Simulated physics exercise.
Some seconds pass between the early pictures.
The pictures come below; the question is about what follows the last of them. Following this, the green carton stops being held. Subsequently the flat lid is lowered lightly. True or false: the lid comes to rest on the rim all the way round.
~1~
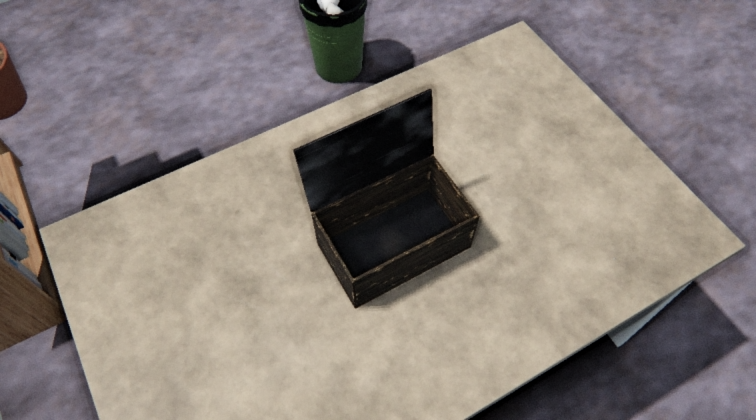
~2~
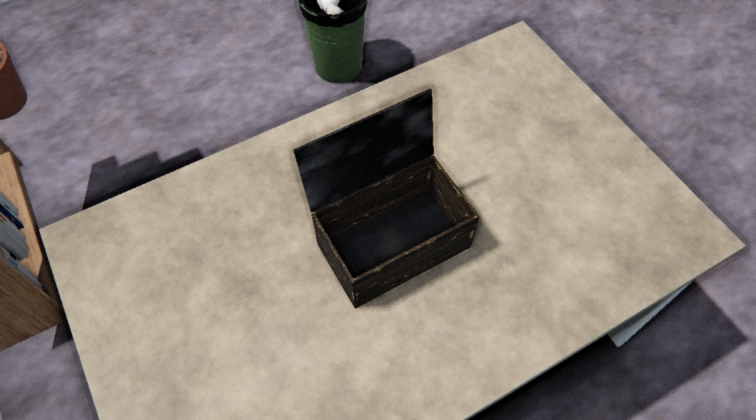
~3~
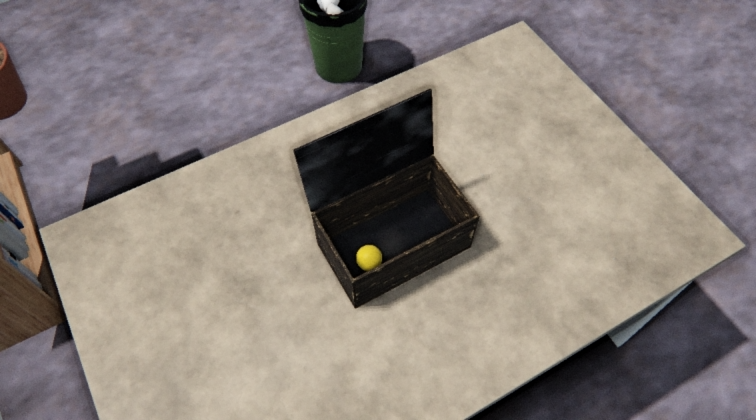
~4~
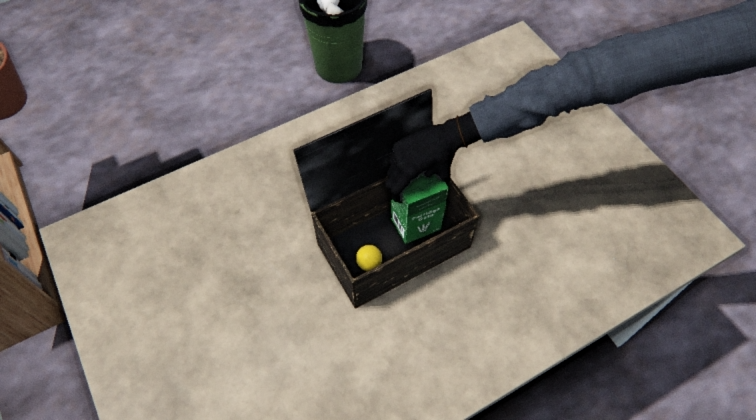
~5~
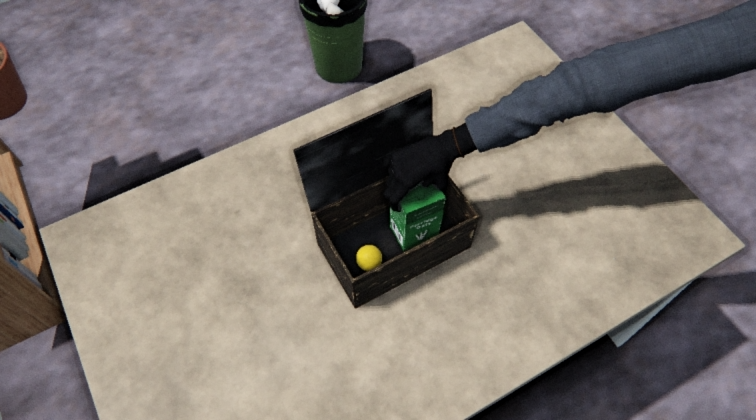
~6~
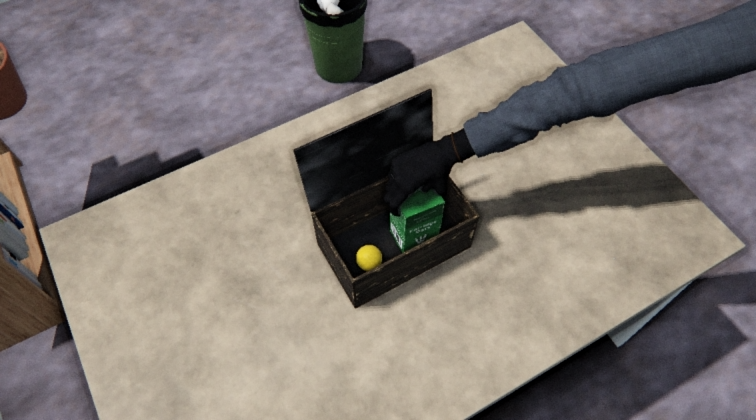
False, it is held up.
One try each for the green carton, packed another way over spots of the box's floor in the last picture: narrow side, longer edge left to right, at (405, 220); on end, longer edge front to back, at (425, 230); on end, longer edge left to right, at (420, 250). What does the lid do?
Lid, in order: Fully down, held open, held open.
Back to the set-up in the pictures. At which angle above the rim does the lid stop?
Lid angle from rim - close to 35°.
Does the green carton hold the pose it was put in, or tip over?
Well, the green carton stays just as set.
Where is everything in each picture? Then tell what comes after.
In the first picture, the last thing is not in view yet.
In the second picture, the last thing is not in view yet.
In the third picture, the last thing is not in view yet; yellow lemon (369, 258).
In the fourth picture, on its way; green carton (418, 204); yellow lemon (369, 258).
In the fifth picture, on its way; green carton (416, 213); yellow lemon (369, 258).
In the sixth picture, in place under the hand; green carton (416, 217); yellow lemon (369, 258).
Then, 1.00 s past the last view, lid starting down.
Then, 1.40 s past the last view, lid 72° above the rim.
Then, 1.60 s past the last view, lid 59° above the rim.
Then, 1.90 s past the last view, lid 37° above the rim.
Finally, lid 34° above the rim; both still in place. Final places as the last picture's camera would see them, green carton near (416, 217).
